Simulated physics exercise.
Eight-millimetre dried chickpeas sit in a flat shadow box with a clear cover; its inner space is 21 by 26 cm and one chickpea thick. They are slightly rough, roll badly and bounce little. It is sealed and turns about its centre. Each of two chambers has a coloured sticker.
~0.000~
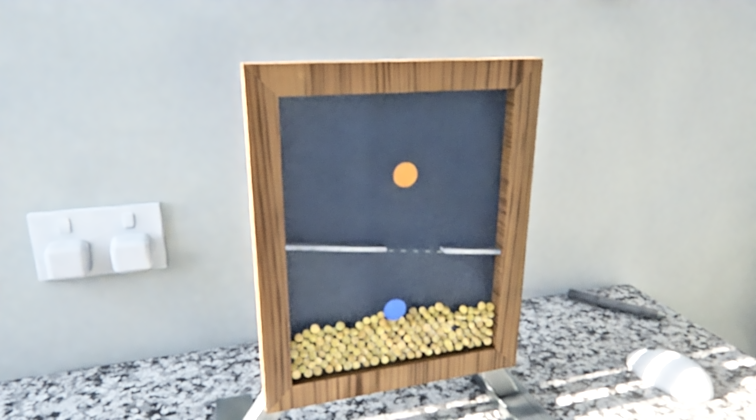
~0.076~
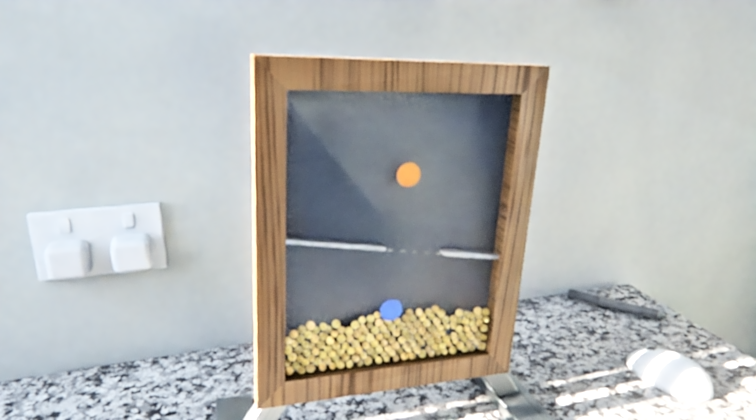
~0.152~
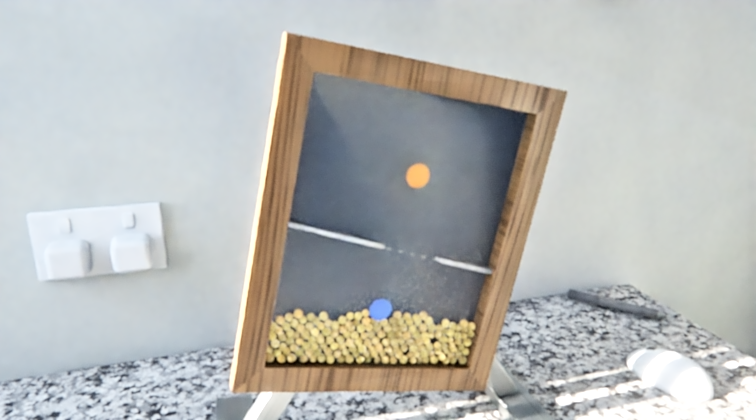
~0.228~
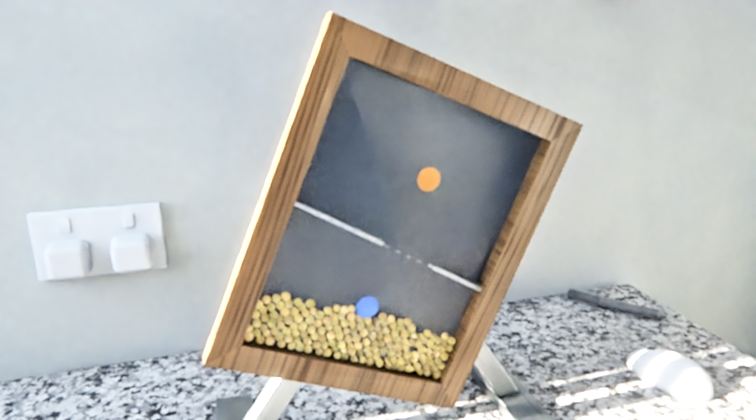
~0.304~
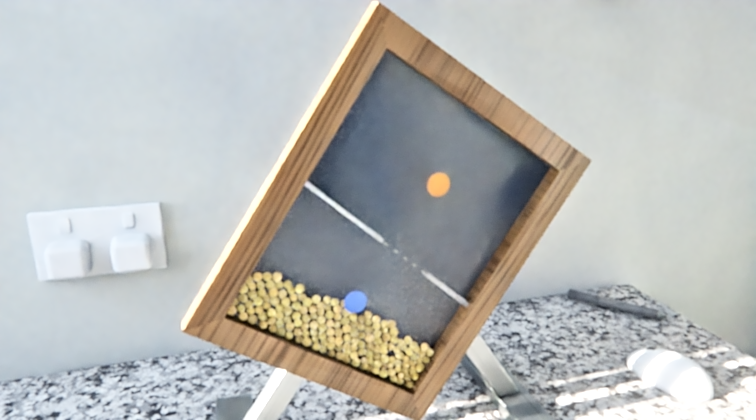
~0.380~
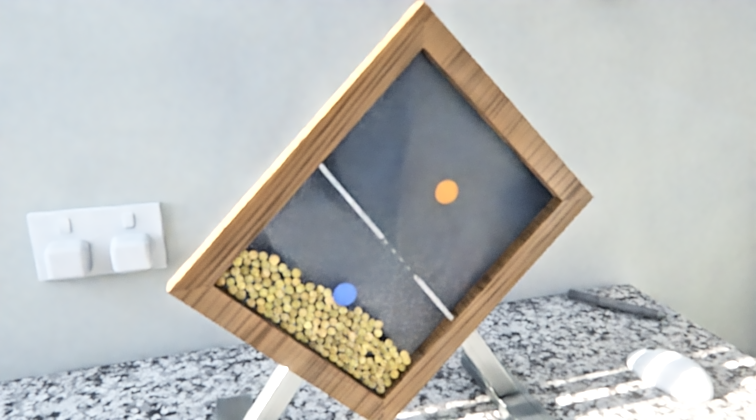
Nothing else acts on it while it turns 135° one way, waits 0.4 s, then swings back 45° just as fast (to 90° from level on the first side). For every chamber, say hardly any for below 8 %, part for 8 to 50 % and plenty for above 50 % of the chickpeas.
Orange part, blue plenty.
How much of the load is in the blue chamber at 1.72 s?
About 70 per cent.
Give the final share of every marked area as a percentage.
Orange chamber: 30; blue chamber: 70.
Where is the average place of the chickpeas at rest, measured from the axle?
About 2 cm left and 7 cm below.
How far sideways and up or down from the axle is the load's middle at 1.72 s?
About 5 cm left and 6 cm below.
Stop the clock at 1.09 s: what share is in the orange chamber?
Roughly 15 per cent.
By 1.09 s, it stands 135° clockwise; the chickpeas' middle is 8 cm left of and level with the centre; orange 15 %, blue 85 %.
By 1.72 s, it stands 112° clockwise; the chickpeas' middle is 5 cm left of and 6 cm below the centre; orange 30 %, blue 70 %.
By 1.95 s, it stands 90° clockwise; the chickpeas' middle is 2 cm left of and 7 cm below the centre; orange 30 %, blue 70 %.
Settled by 2.8 s, it stands 90° clockwise; orange 30 %, blue 70 %.
